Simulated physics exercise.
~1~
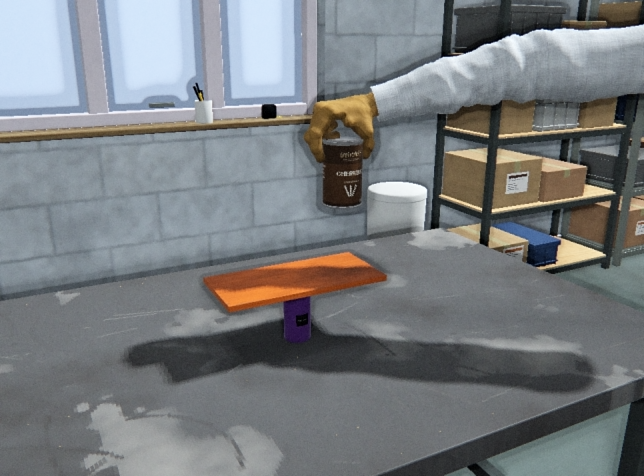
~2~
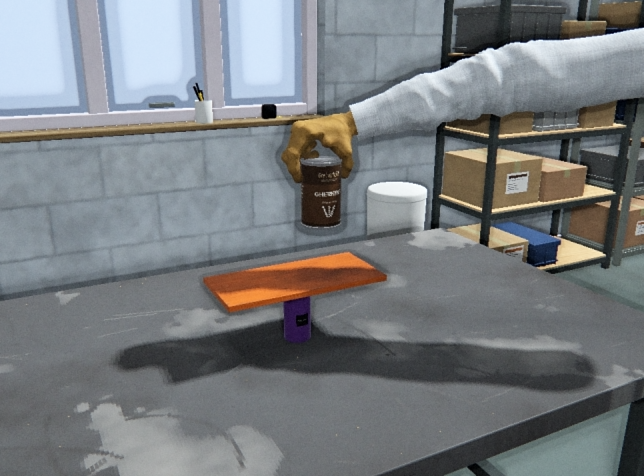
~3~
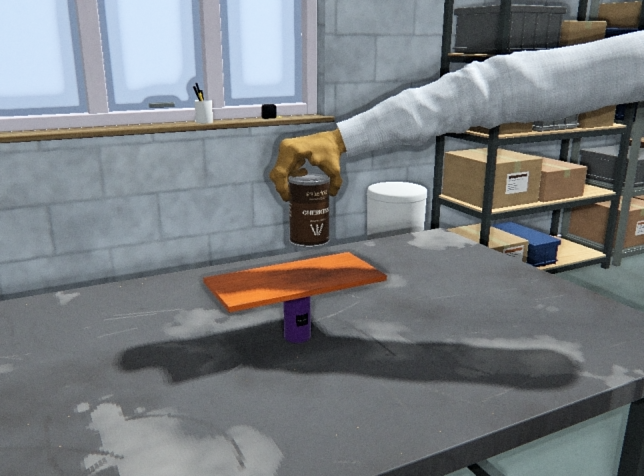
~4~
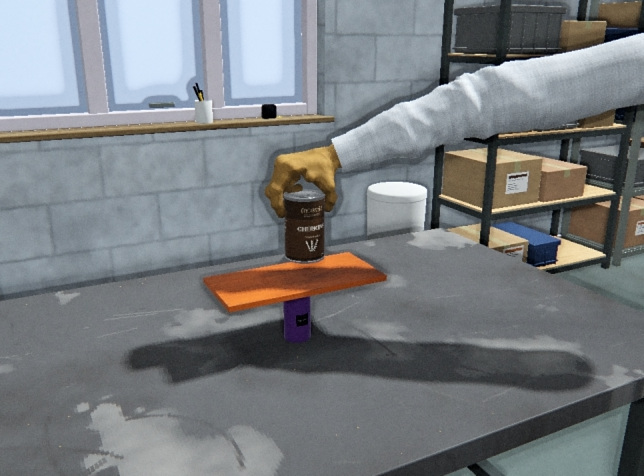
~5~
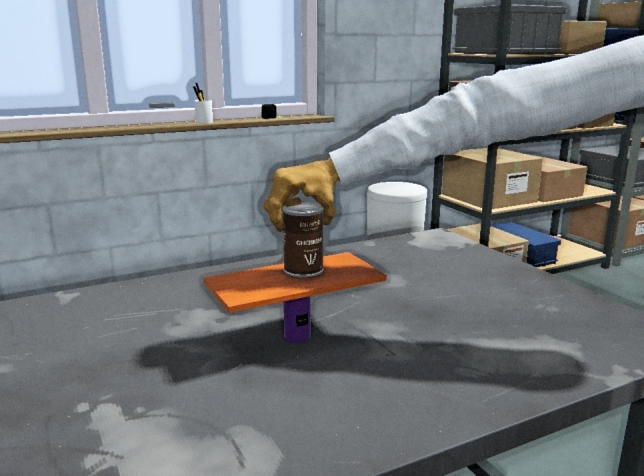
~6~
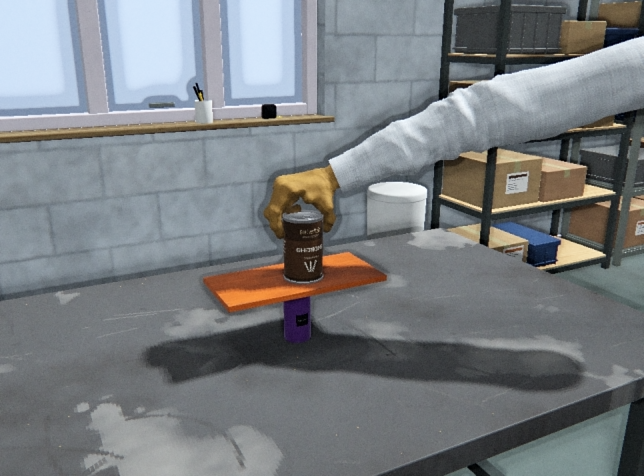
To begin with, a gloved hand holds a brown tin in the air above an orange board balanced on a purple shaker on a gray table. The hand moves the tin left and lowers it onto the board, where the tin sits with the hand still on it.
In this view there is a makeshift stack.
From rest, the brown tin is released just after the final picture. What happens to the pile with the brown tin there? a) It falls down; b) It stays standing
It stays standing.
Then, 0.40 s later than the last frame, all is still.
Then, 1.00 s later than the last frame, brown tin resting near (303, 247).
When it is over, all 3 as before. End places, in pixels of the last picture, brown tin near (303, 247). The stack holds.
